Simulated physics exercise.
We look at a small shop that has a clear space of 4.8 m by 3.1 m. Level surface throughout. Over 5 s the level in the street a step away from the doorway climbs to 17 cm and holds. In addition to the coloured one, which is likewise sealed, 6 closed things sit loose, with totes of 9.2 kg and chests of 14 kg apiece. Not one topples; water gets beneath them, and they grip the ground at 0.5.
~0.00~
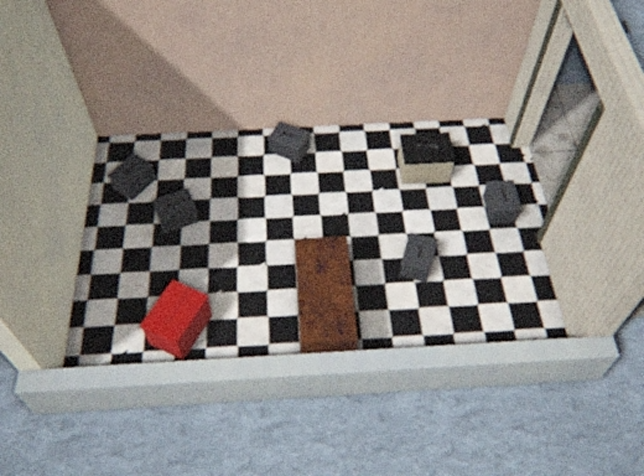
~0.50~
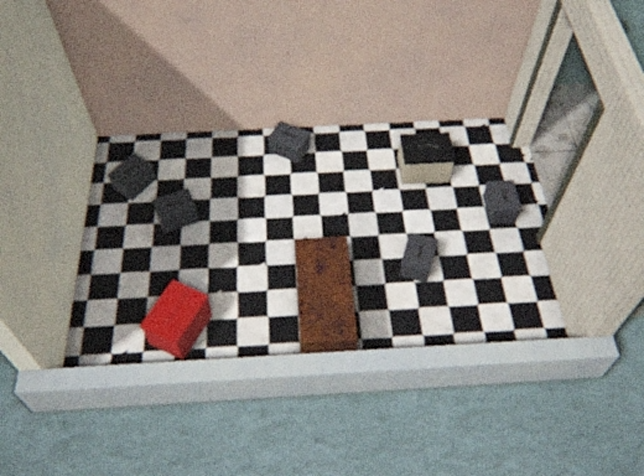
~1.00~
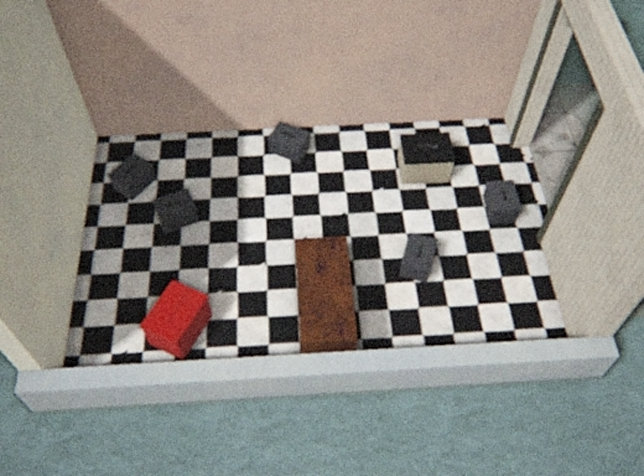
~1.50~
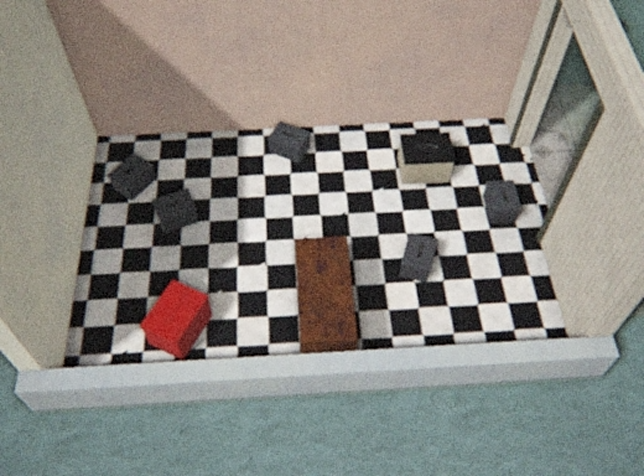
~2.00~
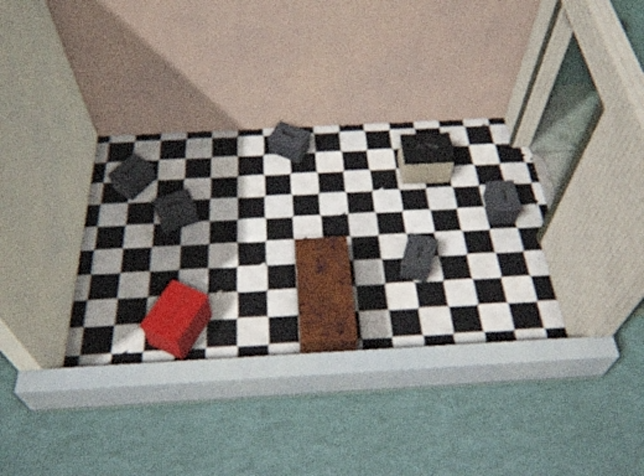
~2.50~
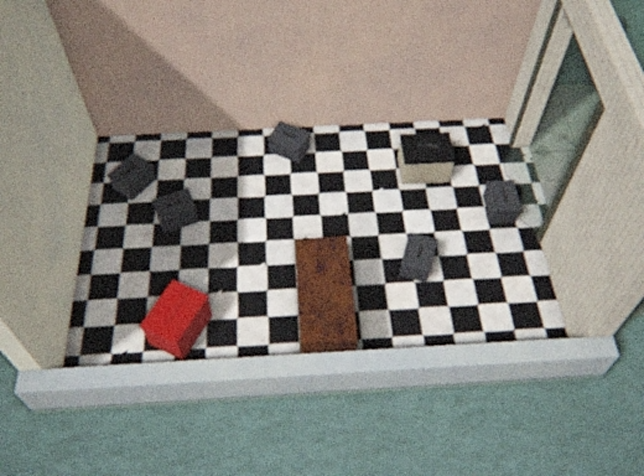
A small shop with a black-and-white checkered floor and pale walls is seen from above and in front, with an opening on the right. A red chest sits at the lower left, a long brown block near the front centre, a black-topped cream box at the upper right, and five dark grey boxes lie scattered. Bluish ground outside turns greenish and water slightly enters by the opening, while everything else, camera included, stays still.
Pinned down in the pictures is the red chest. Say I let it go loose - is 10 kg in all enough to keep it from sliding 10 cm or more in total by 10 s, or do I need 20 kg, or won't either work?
10 kg is enough.
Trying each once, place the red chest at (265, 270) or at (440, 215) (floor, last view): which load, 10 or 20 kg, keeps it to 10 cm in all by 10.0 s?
For the first spot only the heavier suffices, for the second both come up short.
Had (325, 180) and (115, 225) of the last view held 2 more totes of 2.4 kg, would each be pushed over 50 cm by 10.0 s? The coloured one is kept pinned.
First exceeds it, then stays inside.
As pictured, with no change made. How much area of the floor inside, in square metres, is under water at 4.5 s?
About 3.0 m2 is covered.
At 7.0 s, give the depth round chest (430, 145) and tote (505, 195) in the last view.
I'd put it at 6 cm and 5 cm respectively.
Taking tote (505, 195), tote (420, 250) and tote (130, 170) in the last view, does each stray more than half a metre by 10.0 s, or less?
Beyond, beyond, below.
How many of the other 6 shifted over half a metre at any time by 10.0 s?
The total is 4.
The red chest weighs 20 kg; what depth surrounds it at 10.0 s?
3 cm, roughly.
After 3.5 s the red chest would be 0 cm from its start with 10 kg and 0 cm from its start with 20 kg; 0 cm of water round it then.
After 4.5 s the red chest would be 0 cm from its start with 10 kg and 0 cm from its start with 20 kg; 0 cm of water round it then.
After 7.0 s the red chest would be 0 cm from its start with 10 kg and 0 cm from its start with 20 kg; 0 cm of water round it then.
After 10.0 s the red chest would be 0 cm from its start with 10 kg and 0 cm from its start with 20 kg; 3 cm of water round it then.
